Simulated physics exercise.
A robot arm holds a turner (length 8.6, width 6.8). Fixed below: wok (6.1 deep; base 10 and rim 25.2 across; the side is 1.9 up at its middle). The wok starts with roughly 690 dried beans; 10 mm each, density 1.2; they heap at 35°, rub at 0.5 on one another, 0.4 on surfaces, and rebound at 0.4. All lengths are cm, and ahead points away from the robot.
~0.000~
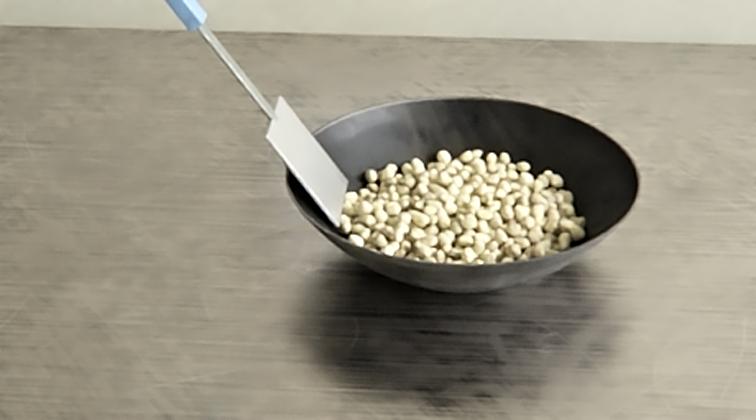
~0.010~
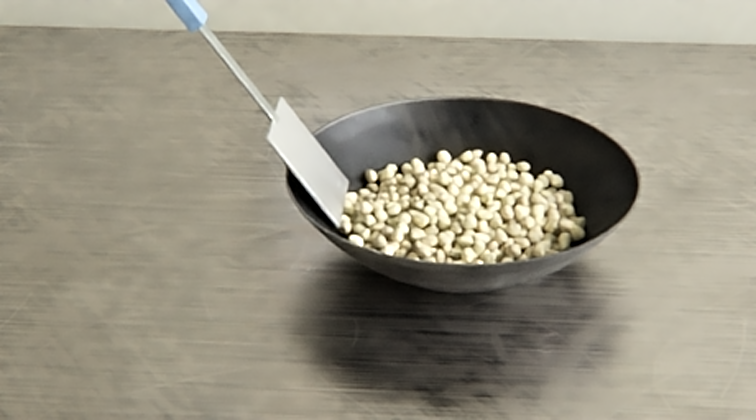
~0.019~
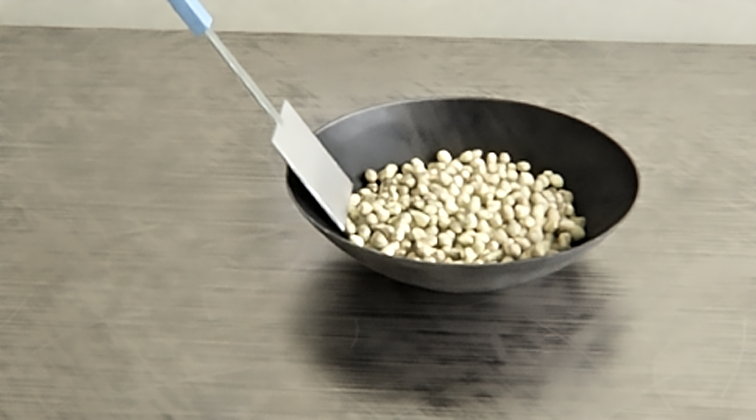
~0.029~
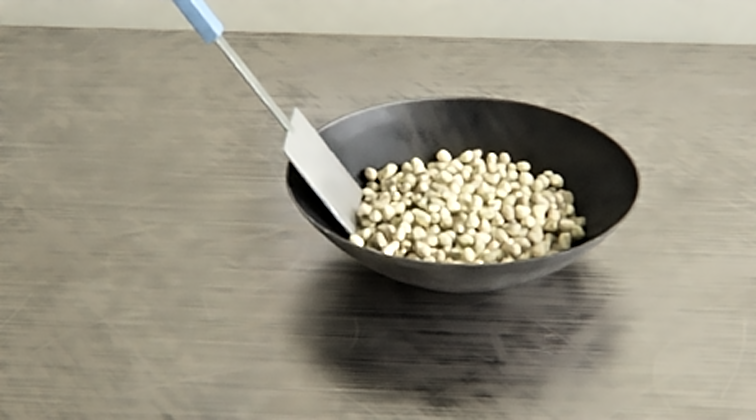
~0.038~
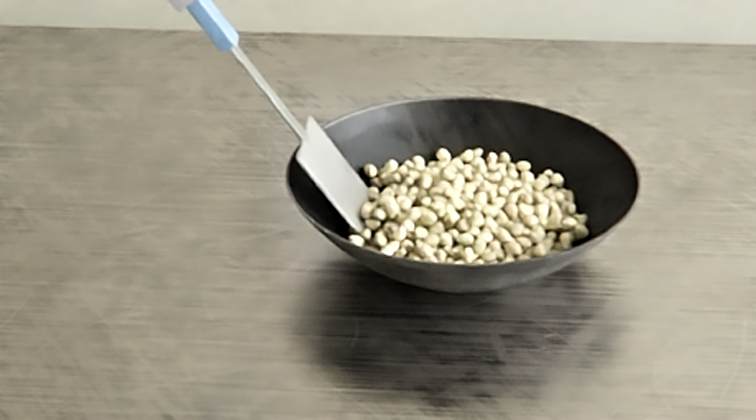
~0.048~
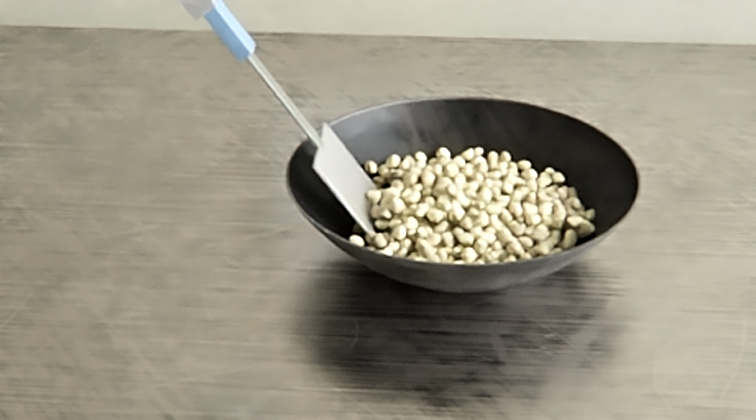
A blue-handled turner sliding slowly rightward inside a dark wok, pushing pale beans slightly together on a grey streaked surface.
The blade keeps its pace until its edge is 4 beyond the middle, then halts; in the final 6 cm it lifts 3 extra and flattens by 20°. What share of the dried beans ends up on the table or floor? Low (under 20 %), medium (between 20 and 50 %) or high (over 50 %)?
A low share, under 20 %, ends on the table or floor.
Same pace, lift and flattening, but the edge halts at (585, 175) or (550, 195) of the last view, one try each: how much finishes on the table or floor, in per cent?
Some 40 and 30 per cent.
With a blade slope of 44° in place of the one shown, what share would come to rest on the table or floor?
In that case some 5 per cent.
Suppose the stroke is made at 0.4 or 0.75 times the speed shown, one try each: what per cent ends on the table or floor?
Some 0 and 5 per cent.
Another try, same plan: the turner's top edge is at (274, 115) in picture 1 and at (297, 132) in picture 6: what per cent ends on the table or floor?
About 0 per cent.
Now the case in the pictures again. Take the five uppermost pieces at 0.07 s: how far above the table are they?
Some 6 cm.
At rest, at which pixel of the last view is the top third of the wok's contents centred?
Around (572, 196).
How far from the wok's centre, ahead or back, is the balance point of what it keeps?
Roughly 4.0 cm ahead.
By 0.07 s, sloping 54°, highest piece 6 above the table; 691 in the wok.
By 0.10 s, sloping 48°, highest piece 7 above the table; 691 in the wok.
By 0.31 s, sloping 35°, highest piece 8 above the table; 649 in the wok, 26 on the table or floor, 16 on the blade or in flight.
By 1.36 s, sloping 35°, highest piece 7 above the table; 646 in the wok, 45 on the table or floor.
Final count, 646 in the wok, 45 on the table or floor. That is 7 % on the table or floor.
